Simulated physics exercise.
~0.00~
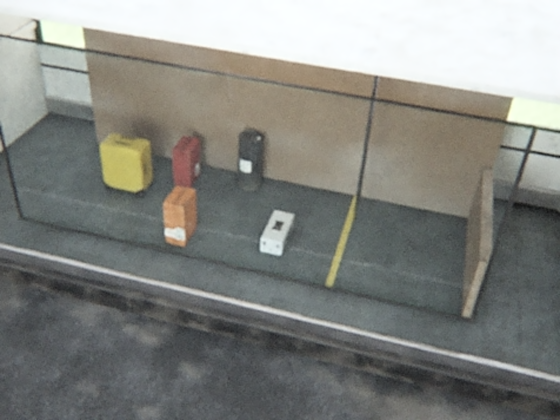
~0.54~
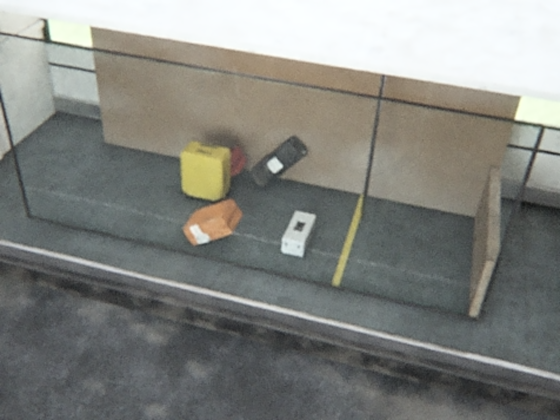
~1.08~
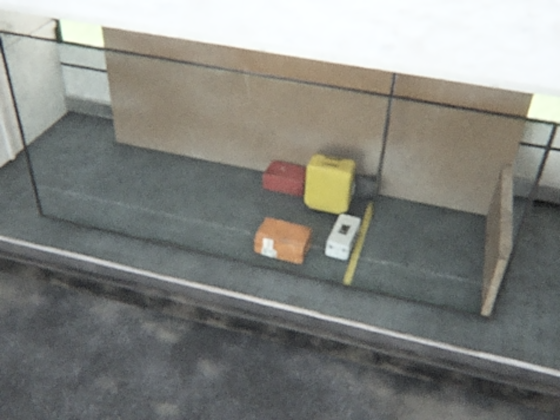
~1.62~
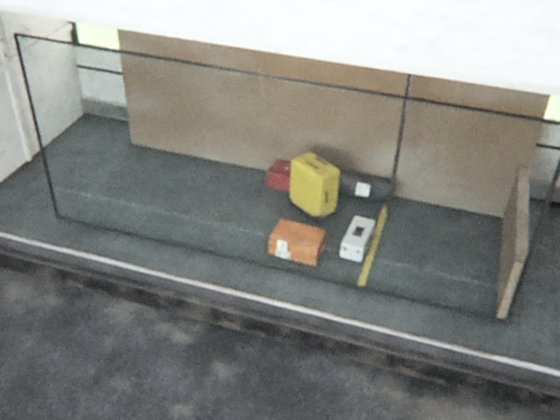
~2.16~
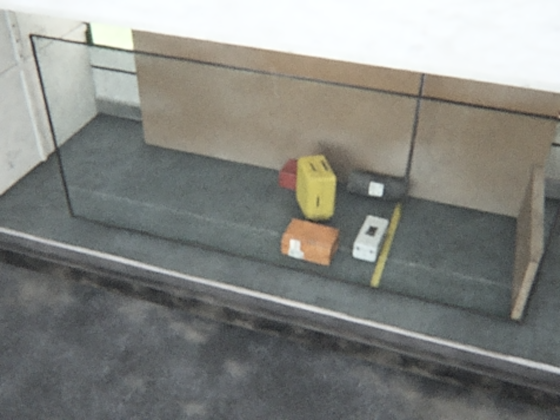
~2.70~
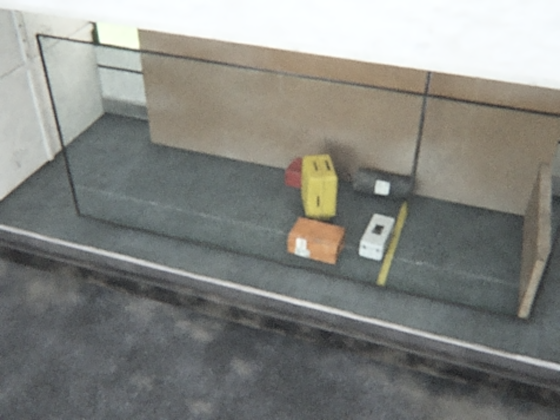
To begin with, a yellow wheeled case, red and orange packs and a black piece stand upright in a glass-fronted bay, with a white toolbox nearer the yellow line. The goods shift right, and the red, orange and black pieces tip over while the yellow case stays upright. The yellow case rolls in front of the black piece, hiding it, as the toolbox slides up close to the line. The case then rolls back left a little, turning, and the black piece shows again on its side. Finally everything rests short of the yellow line, the white toolbox just before it.
